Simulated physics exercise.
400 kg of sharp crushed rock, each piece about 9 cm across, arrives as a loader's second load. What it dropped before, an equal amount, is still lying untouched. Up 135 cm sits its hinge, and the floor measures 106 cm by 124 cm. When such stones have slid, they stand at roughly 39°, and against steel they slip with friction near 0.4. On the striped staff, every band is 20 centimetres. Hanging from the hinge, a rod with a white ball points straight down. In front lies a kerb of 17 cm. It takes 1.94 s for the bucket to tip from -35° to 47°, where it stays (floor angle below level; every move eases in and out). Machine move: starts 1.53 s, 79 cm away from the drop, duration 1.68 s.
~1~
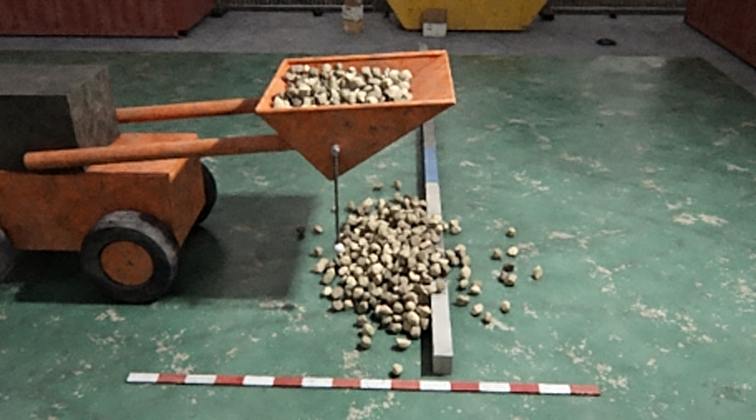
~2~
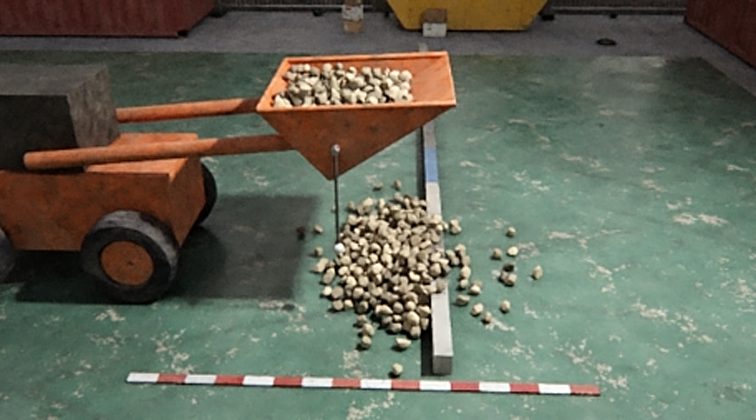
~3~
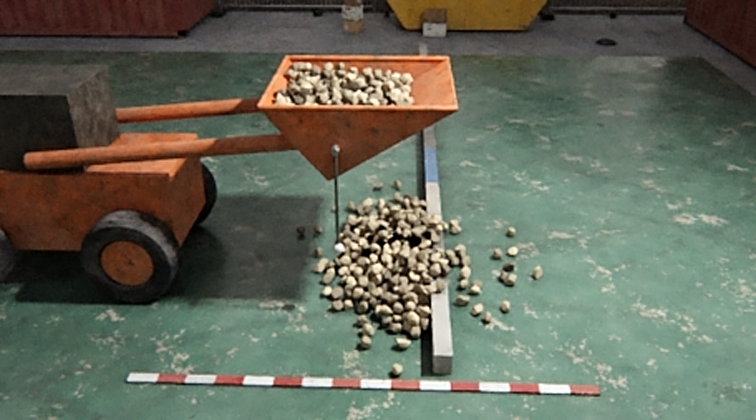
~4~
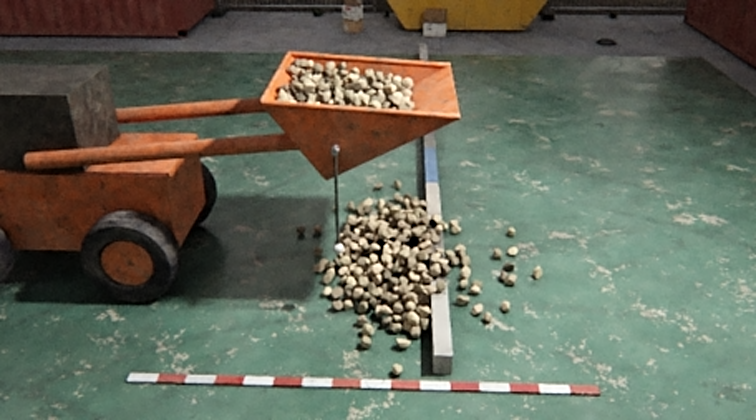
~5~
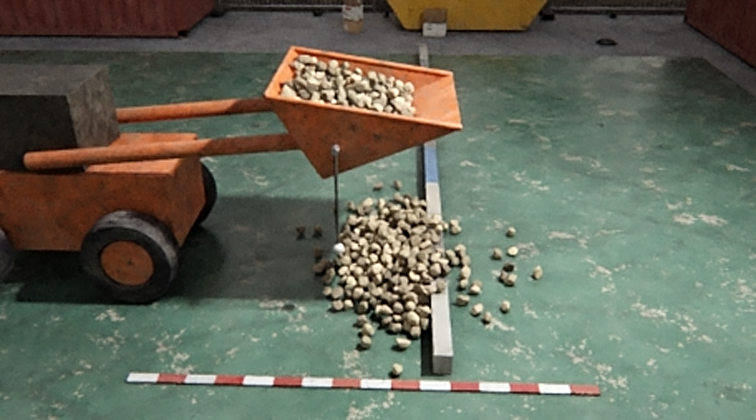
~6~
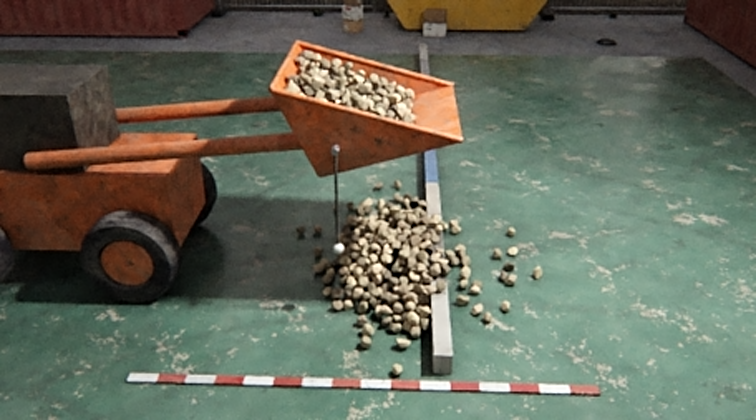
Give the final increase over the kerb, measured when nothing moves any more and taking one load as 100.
Close to 44 parts in a hundred.
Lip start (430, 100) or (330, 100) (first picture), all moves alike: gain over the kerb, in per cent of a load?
Near 20 in a hundred, then near 0 in a hundred.
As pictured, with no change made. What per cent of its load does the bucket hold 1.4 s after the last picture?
It holds some 15 percent.
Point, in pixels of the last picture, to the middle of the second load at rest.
(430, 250).
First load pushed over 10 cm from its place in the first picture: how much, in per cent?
Roughly 5 percent.
Then, 0.9 s after the last picture the floor is at 34°; in per cent of one load, 99 in the bucket, 96 on this side of the kerb, 5 over the kerb; the foremost stones are at (511, 266).
Then, 1.4 s after the last picture the floor is at 47°; in per cent of one load, 15 in the bucket, 158 on this side of the kerb, 27 over the kerb; the foremost stones are at (512, 262).
Then, 3.1 s after the last picture the floor is at 47°; in per cent of one load, 0 in the bucket, 151 on this side of the kerb, 49 over the kerb; the foremost stones are at (565, 261).
Then, 5.9 s after the last picture the floor is at 47°; in per cent of one load, 0 in the bucket, 151 on this side of the kerb, 49 over the kerb; the foremost stones are at (565, 261). Net gain over the kerb, 44.
